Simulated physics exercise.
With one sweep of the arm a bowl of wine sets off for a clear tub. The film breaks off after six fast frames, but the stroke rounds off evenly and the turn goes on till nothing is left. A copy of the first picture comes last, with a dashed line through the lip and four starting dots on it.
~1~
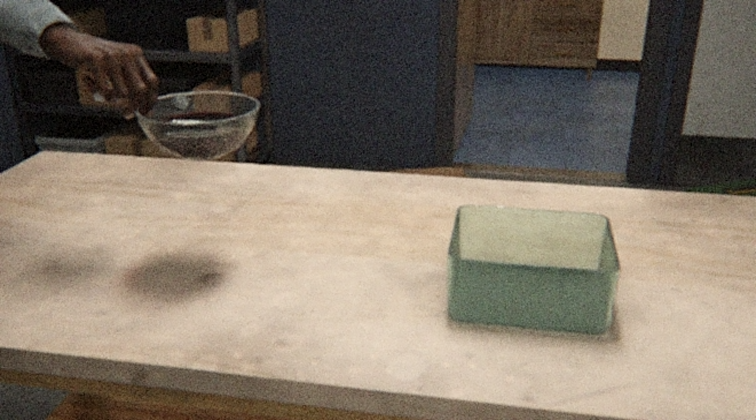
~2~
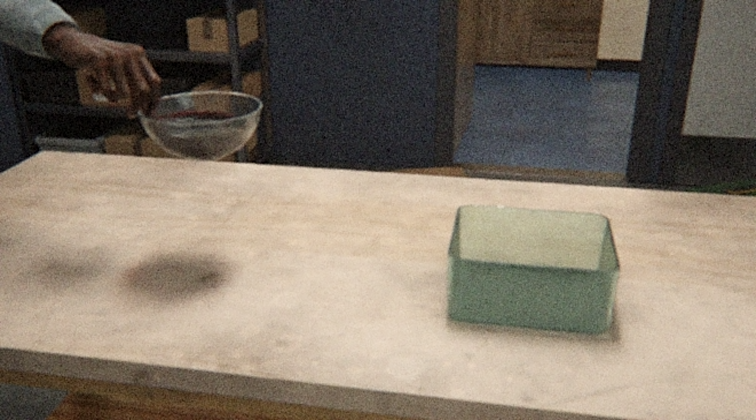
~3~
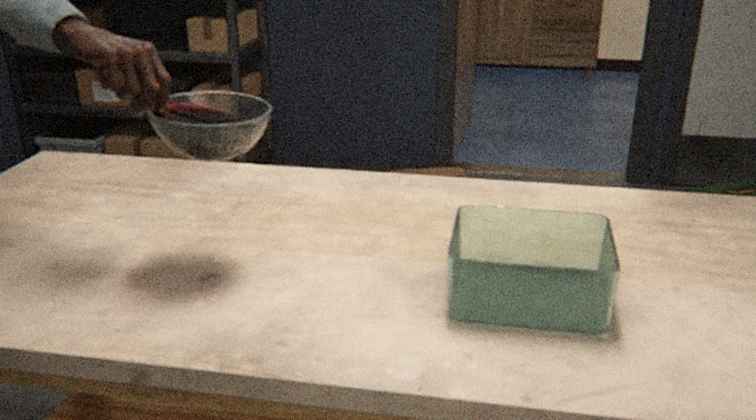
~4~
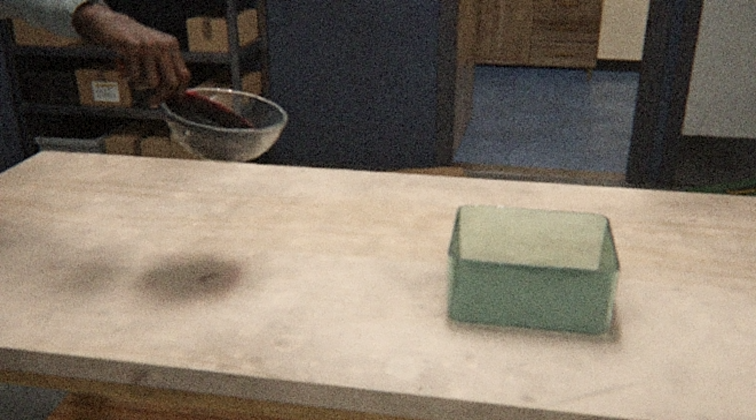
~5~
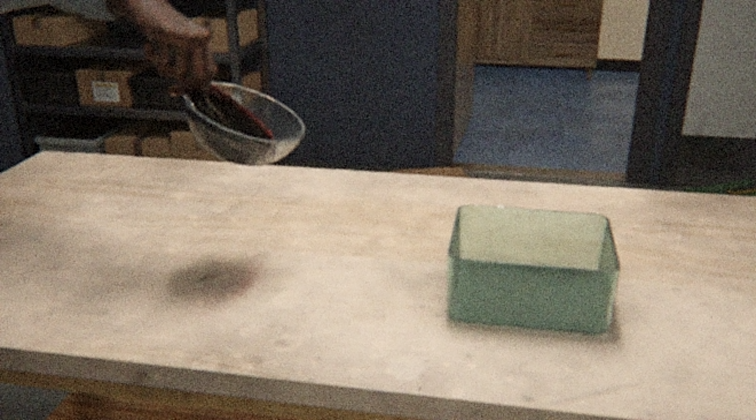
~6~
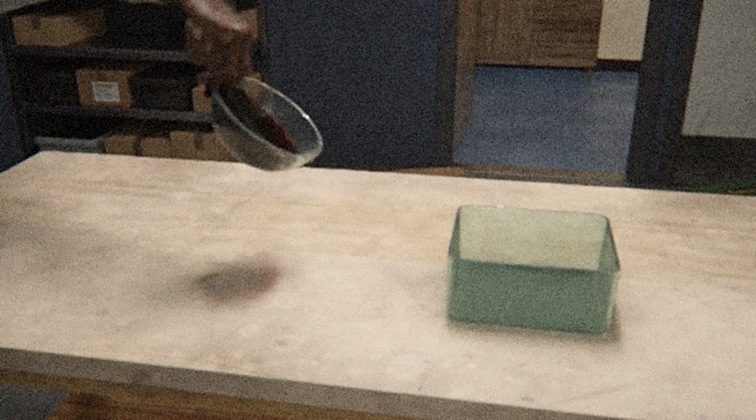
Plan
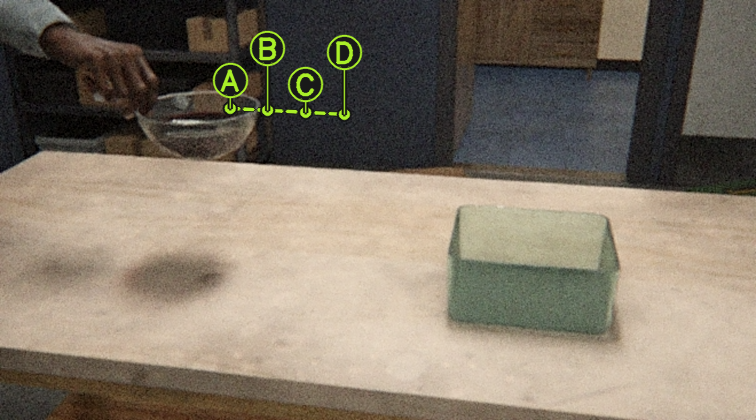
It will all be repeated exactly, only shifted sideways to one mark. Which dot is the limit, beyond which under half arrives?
The limit is C.
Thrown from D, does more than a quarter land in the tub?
Yes, clearly.
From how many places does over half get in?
Two of the four.
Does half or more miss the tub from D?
No, not at all.
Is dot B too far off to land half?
Yes, that goes wrong.
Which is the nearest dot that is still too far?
That is dot B.
In lime, A at (230, 108); B at (267, 110); C at (305, 112); D at (344, 114).
For dot A, about 0 % lands in the tub, 93 % falls short and 7 % goes beside or beyond.
For dot B, about 19 % lands in the tub, 72 % falls short and 9 % goes beside or beyond.
For dot C, about 64 % lands in the tub, 14 % falls short and 23 % goes beside or beyond.
For dot D, about 70 % lands in the tub, 12 % falls short and 18 % goes beside or beyond.
